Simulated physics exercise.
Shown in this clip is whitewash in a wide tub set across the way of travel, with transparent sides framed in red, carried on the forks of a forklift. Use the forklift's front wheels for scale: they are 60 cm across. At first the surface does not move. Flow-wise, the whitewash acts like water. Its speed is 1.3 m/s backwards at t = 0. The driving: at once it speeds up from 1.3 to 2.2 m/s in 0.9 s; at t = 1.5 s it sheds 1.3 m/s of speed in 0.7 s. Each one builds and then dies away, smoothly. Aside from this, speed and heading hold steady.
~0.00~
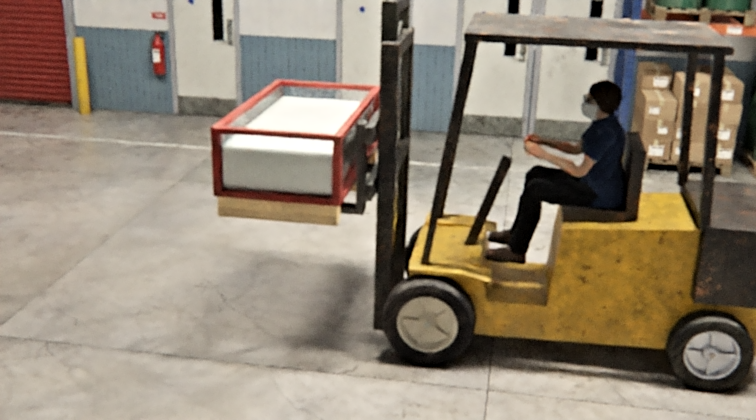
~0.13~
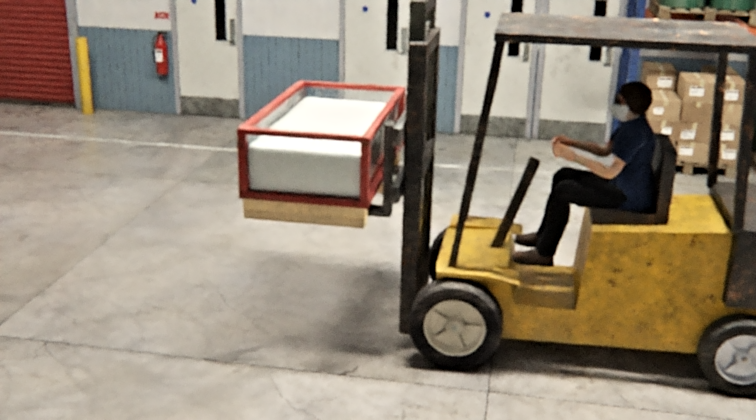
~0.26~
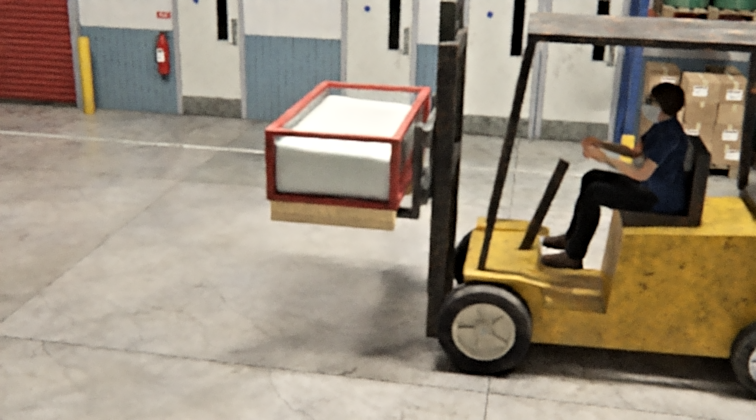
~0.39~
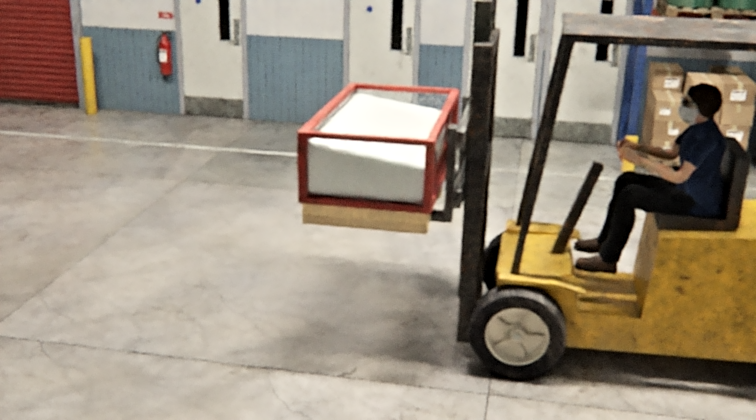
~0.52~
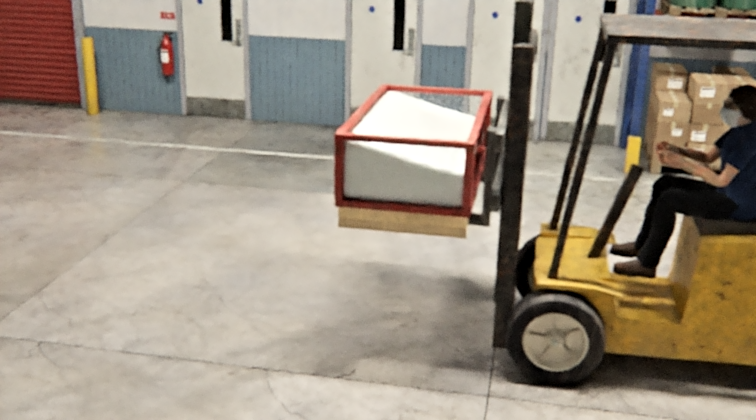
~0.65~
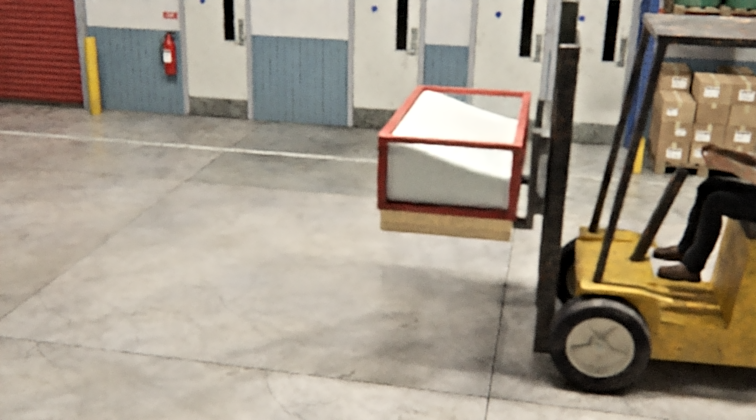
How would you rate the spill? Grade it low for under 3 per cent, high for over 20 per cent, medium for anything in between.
Medium loss.
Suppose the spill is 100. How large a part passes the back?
Fraction of spill: Roughly 70%.
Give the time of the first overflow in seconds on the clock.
It happens at some 2.3 s.
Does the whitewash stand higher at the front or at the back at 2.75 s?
It stands at the forward side.
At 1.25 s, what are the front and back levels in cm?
Around 24 cm toward the front, with 36 cm behind.
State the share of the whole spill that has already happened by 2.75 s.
Roughly 60 per cent by then.
After 1.25 s the surface is 24 cm up at the front and 36 cm at the back; nothing has left.
After 1.95 s the surface is 20 cm up at the front and 40 cm at the back; nothing has left.
After 2.75 s the surface is 43 cm up at the front and 17 cm at the back; 3 per cent is out, over the back.
After 5.18 s 6 per cent is out, mostly over the back, some over the front, 16 of 274 litres.
